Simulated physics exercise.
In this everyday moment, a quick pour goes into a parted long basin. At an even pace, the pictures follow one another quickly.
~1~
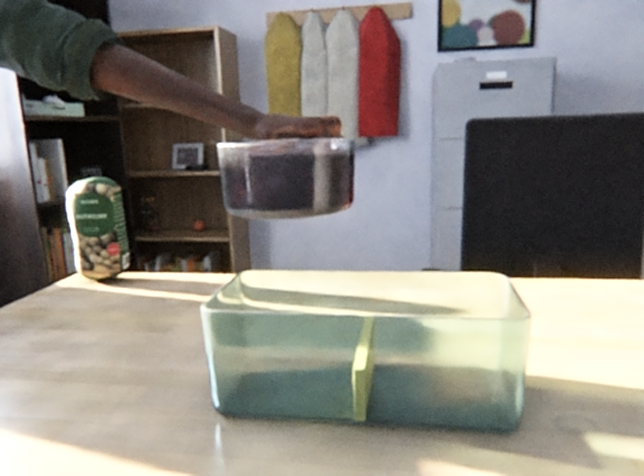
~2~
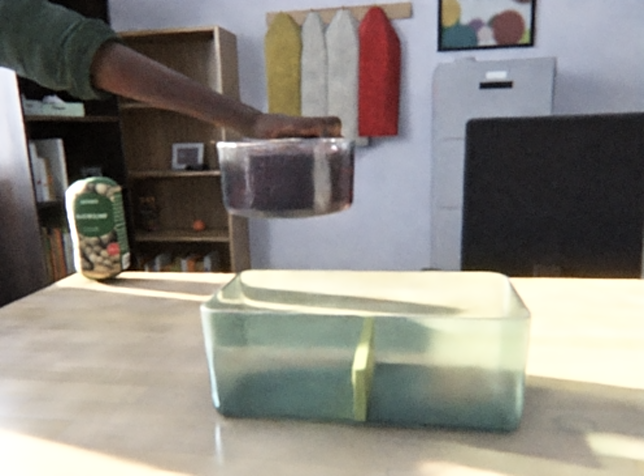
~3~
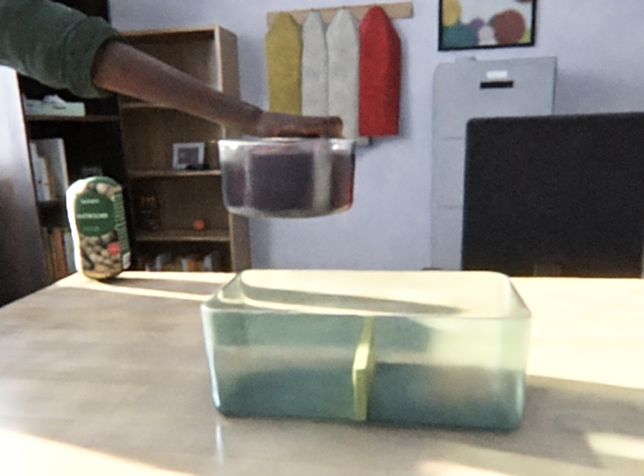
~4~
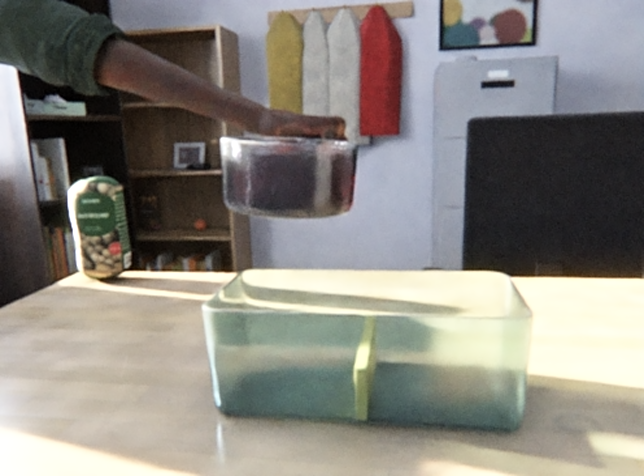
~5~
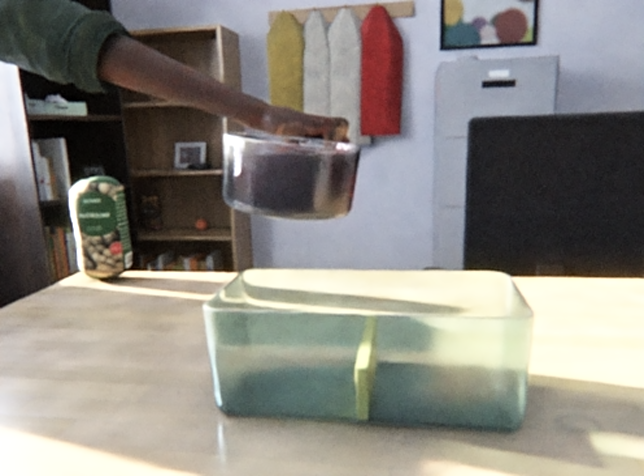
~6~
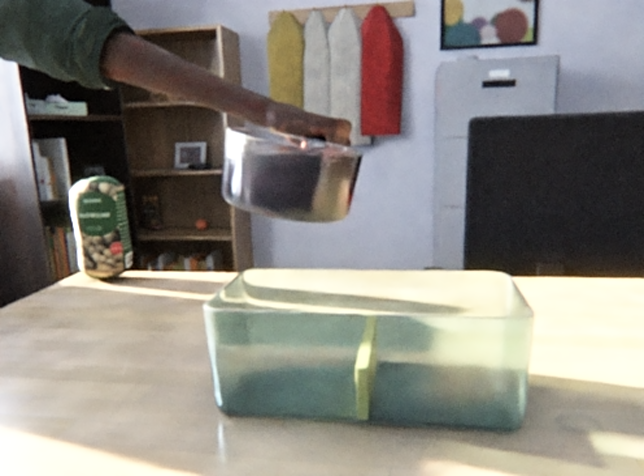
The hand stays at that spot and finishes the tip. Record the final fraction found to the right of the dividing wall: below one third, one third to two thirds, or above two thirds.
Final fraction right of the wall: Above two thirds.
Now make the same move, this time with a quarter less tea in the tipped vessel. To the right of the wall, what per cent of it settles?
That share would be some 85 parts in a hundred.
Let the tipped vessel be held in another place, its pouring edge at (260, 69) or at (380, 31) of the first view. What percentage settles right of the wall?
About 30 % the first time, about 90 % the second.
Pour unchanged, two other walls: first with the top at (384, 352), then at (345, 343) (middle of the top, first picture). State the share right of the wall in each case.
About 75 % and 95 %.
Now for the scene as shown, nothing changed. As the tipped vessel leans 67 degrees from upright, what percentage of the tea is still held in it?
50 in a hundred.
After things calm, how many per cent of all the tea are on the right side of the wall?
90 %.
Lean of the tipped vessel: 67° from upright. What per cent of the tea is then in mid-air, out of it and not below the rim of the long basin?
30 %.
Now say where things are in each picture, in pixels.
It leans 0°; its right rim is at (353, 142); the tea meets the walls at (227, 155) and (351, 151); the long basin's rim runs from (222, 290) to (518, 296); the wall's top is at (365, 341), in the first picture.
It leans 1°; its right rim is at (353, 143); the tea meets the walls at (228, 154) and (352, 151), in the second picture.
It leans 2°; its right rim is at (355, 144); the tea meets the walls at (229, 153) and (352, 152), in the third picture.
It leans 5°; its right rim is at (357, 147); the tea meets the walls at (231, 152) and (355, 152), in the fourth picture.
It leans 8°; its right rim is at (359, 151); the tea meets the walls at (232, 152) and (358, 153), in the fifth picture.
It leans 13°; its right rim is at (361, 156); the tea meets the walls at (234, 154) and (360, 152), in the sixth picture.
A moment on, the tilt is 67° and 51 per cent is still to pour, 0 is left of the wall and 18 right of it.
Next, the tilt is 100° and 8 per cent is still to pour, 3 is left of the wall and 81 right of it.
Then the tilt is 106° and 0 per cent is still to pour, 10 is left of the wall and 88 right of it.
Later the tilt is 106° and 0 per cent is still to pour, 11 is left of the wall and 89 right of it.
At rest 11 per cent lies left of the wall, 88 right of it and 1 outside.
